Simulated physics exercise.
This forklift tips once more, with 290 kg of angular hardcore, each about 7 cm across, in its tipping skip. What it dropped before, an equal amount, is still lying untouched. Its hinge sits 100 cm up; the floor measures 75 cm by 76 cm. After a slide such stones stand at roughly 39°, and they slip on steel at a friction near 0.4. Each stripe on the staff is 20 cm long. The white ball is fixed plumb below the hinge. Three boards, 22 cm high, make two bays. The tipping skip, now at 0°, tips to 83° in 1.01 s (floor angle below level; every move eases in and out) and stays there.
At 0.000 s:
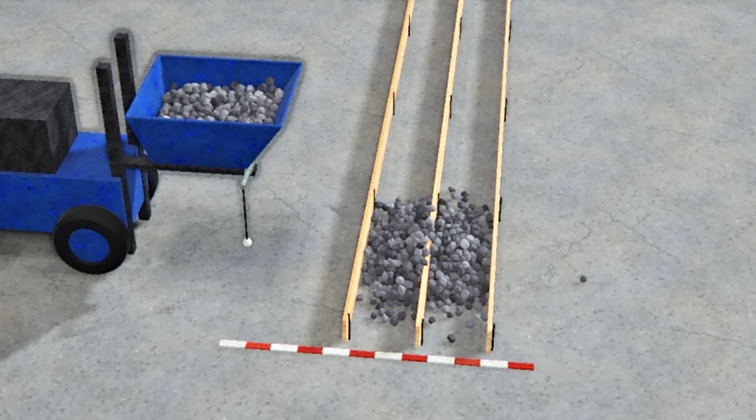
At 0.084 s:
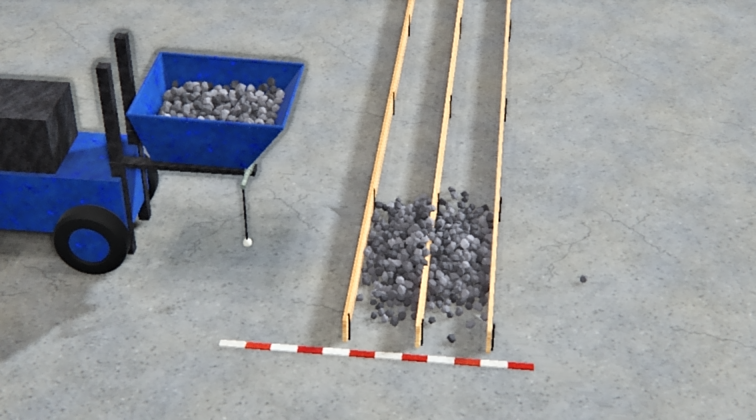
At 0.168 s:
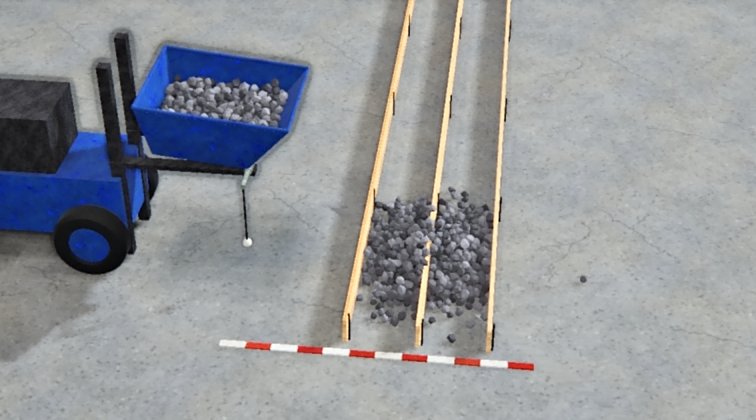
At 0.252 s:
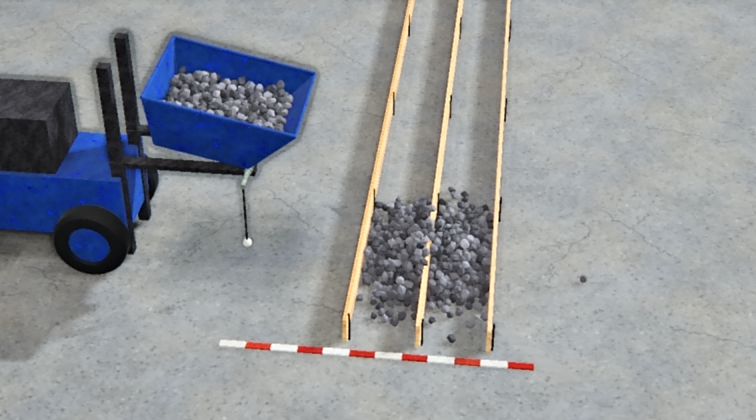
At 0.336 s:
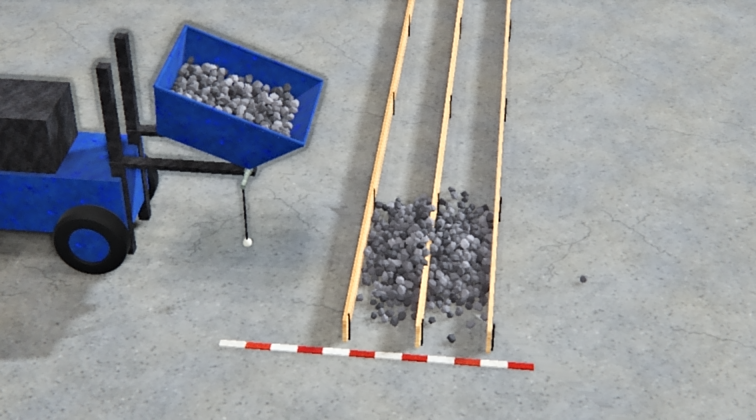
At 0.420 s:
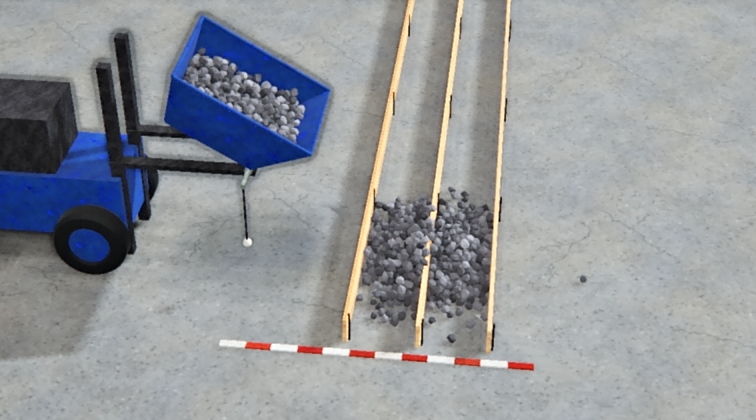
A blue forklift's skip, loaded with grey stones, stands at the left of a pale, cracked concrete floor, seen from above by a still camera. Three long wooden boards run up the middle over a heap of darker grey stones, with a red-and-white striped staff lying in front. The skip starts level and tilts steadily rightward, its left side rising as the stones shift inside, while the forklift and heap stay still.
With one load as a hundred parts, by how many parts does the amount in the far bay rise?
Roughly 1 per cent of a load more.
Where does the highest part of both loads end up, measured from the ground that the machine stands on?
Some 40 cm above that level.
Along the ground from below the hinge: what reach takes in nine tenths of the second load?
Roughly 120 cm ahead of it.
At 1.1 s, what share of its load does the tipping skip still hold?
It holds some 85 per cent.
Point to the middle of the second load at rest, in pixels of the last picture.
Their middle is at about (373, 243).
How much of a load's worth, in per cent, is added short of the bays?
About 40 per cent.
After 0.8 s the floor is at 70°; in per cent of one load, 100 in the tipping skip, 54 in the near bay, 46 in the far bay; the foremost stones are at (500, 260).
After 1.1 s the floor is at 83°; in per cent of one load, 87 in the tipping skip, 11 short of the bays, 55 in the near bay, 46 in the far bay; the foremost stones are at (500, 260).
After 1.5 s the floor is at 83°; in per cent of one load, 38 in the tipping skip, 19 short of the bays, 97 in the near bay, 46 in the far bay; the foremost stones are at (499, 262).
After 4.0 s the floor is at 83°; in per cent of one load, 0 in the tipping skip, 38 short of the bays, 115 in the near bay, 47 in the far bay; the foremost stones are at (499, 262). Net gain in the far bay, 1.
